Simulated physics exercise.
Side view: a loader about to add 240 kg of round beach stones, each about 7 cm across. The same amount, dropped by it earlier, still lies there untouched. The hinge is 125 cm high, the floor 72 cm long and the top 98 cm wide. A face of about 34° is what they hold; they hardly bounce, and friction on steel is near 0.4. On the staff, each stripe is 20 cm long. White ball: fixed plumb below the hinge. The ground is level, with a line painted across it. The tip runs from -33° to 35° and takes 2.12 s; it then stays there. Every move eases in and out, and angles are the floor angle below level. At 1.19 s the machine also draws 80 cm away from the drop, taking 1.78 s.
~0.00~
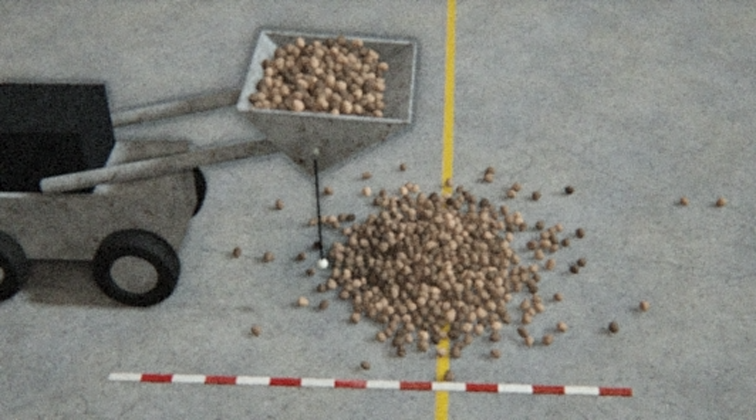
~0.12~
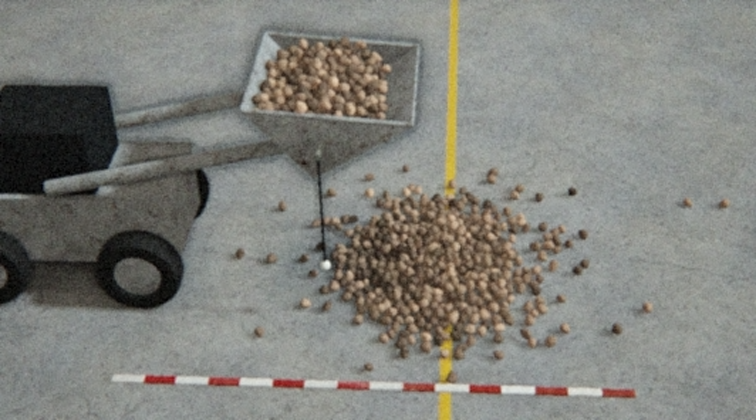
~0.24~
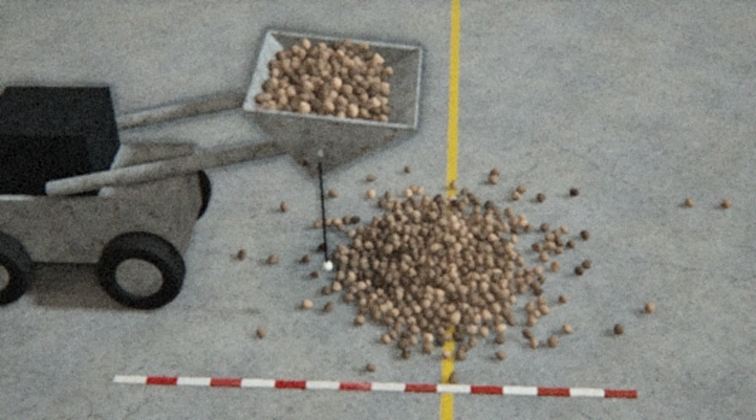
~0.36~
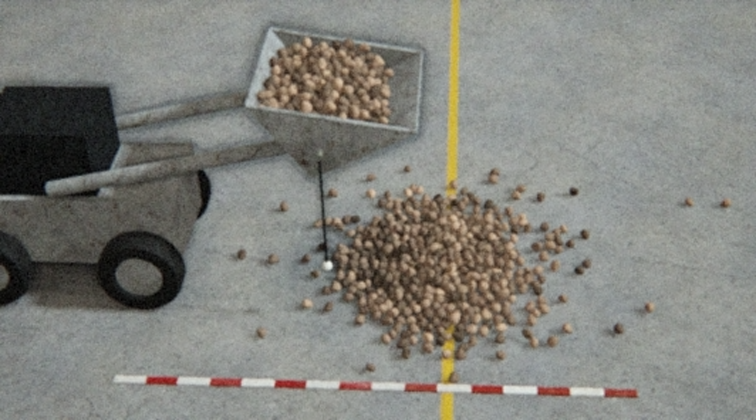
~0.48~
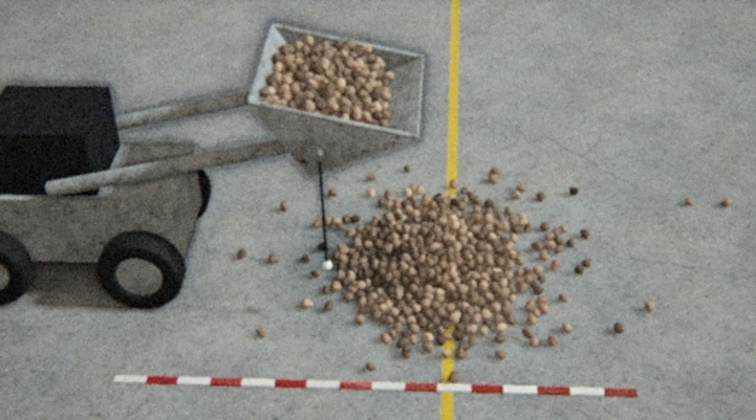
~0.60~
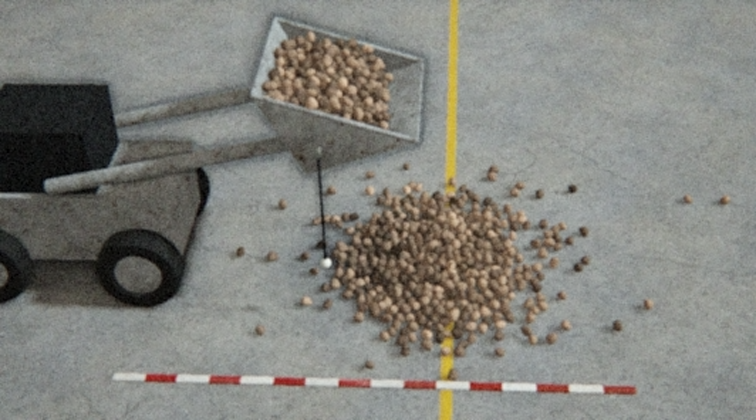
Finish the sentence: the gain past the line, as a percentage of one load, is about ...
... 27 per cent.
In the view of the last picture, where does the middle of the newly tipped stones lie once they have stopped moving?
They come to rest centred about (410, 251).
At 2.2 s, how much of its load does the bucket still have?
It holds some 5 percent.
After 1.6 s the floor is at 24°; in per cent of one load, 77 in the bucket, 81 short of the line, 42 past the line; the foremost stones are at (625, 245).
After 2.2 s the floor is at 35°; in per cent of one load, 4 in the bucket, 130 short of the line, 66 past the line; the foremost stones are at (625, 245).
After 3.4 s the floor is at 35°; in per cent of one load, 0 in the bucket, 132 short of the line, 68 past the line; the foremost stones are at (625, 245).
After 5.8 s the floor is at 35°; in per cent of one load, 0 in the bucket, 132 short of the line, 68 past the line; the foremost stones are at (625, 245). Net gain past the line, 27.
